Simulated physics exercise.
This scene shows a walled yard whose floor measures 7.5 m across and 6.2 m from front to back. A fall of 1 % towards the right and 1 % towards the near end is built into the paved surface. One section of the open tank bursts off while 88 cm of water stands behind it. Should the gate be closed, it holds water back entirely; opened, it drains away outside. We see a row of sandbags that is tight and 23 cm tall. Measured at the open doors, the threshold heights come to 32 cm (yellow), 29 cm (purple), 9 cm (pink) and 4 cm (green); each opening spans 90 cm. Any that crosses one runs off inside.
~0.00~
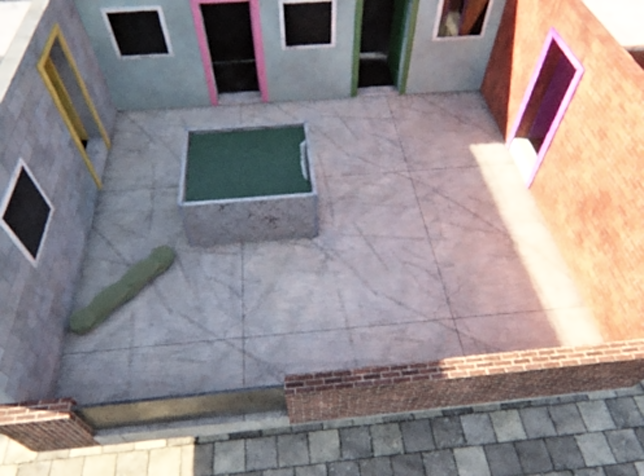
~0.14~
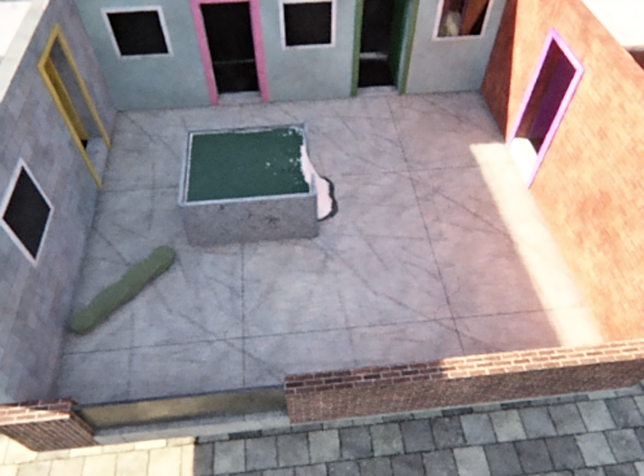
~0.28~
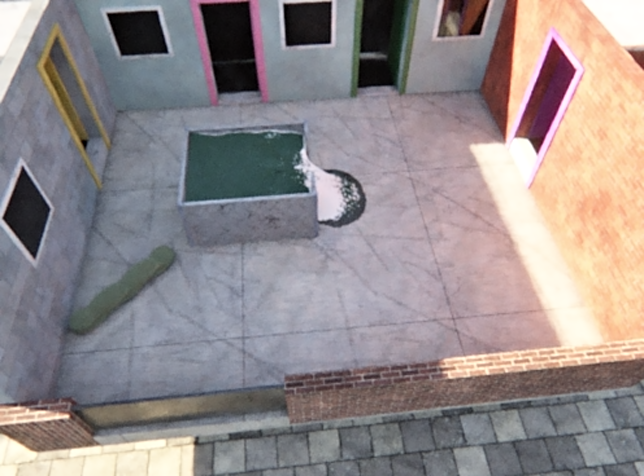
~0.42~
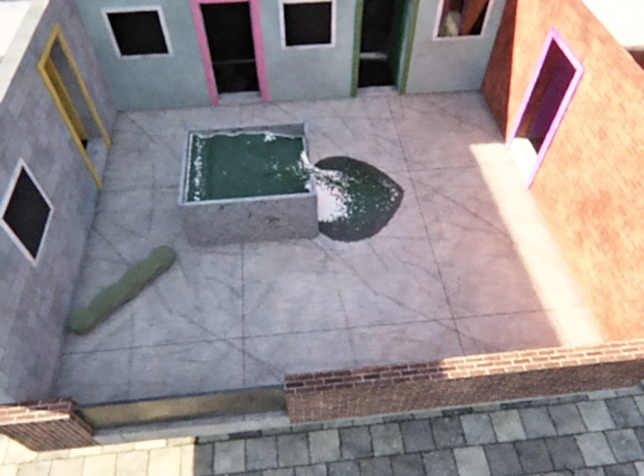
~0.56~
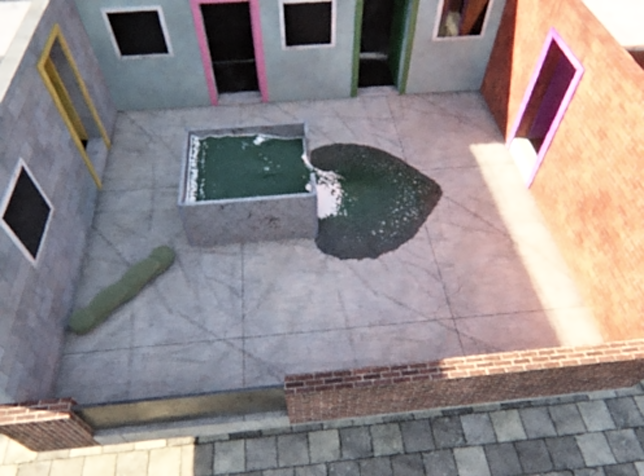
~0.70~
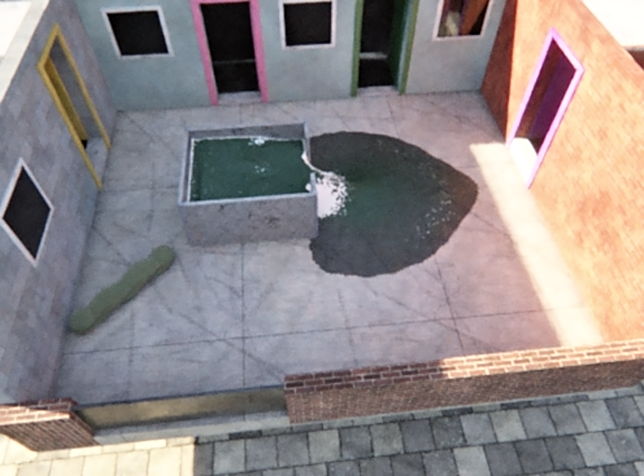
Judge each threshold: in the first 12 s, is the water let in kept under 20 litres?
In order: The yellow door will undershoot the limit. The purple door will undershoot the limit. The pink door will undershoot the limit. The green door will overshoot the limit.
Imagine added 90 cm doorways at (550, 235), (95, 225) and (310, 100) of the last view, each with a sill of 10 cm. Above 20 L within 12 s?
Check each in turn: The first succeeds, the second fails, the third fails.
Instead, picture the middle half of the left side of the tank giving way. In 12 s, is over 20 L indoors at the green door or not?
Then the green door ends up within bounds.
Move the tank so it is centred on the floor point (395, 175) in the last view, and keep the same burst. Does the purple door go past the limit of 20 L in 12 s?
So the purple door tops the limit.
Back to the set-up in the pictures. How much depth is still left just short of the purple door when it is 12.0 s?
Some 7.5 cm.
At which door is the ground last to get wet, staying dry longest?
Last: Yellow.
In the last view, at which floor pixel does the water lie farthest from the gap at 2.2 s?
Around pixel (611, 365).
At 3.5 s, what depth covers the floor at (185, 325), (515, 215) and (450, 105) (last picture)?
The depths come out at 0, 16 and 16 centimetres, in the order listed.
After 1.4 s water covers 35 % of the floor and is deepest (40 cm) near (321, 197); yellow door not reached, purple door 26 cm at the sill, 0 L in, pink door not reached, green door not reached.
After 2.2 s water covers 40 % of the floor and is deepest (44 cm) near (611, 365); yellow door not reached, purple door 28 cm at the sill, 0 L in, pink door not reached, green door 6 cm at the sill, 4 L in.
After 3.5 s water covers 45 % of the floor and is deepest (26 cm) near (611, 365); yellow door not reached, purple door 16 cm at the sill, 1 L in, pink door not reached, green door 8 cm at the sill, 9 L in.
After 7.0 s water covers 85 % of the floor and is deepest (18 cm) near (611, 365); yellow door not reached, purple door 15 cm at the sill, 1 L in, pink door 2 cm at the sill, 0 L in, green door 5 cm at the sill, 33 L in.
After 12.0 s water covers 95 % of the floor and is deepest (14 cm) near (265, 400); yellow door 3 cm at the sill, 0 L in, purple door 7 cm at the sill, 1 L in, pink door 3 cm at the sill, 0 L in, green door 3 cm at the sill, 35 L in.
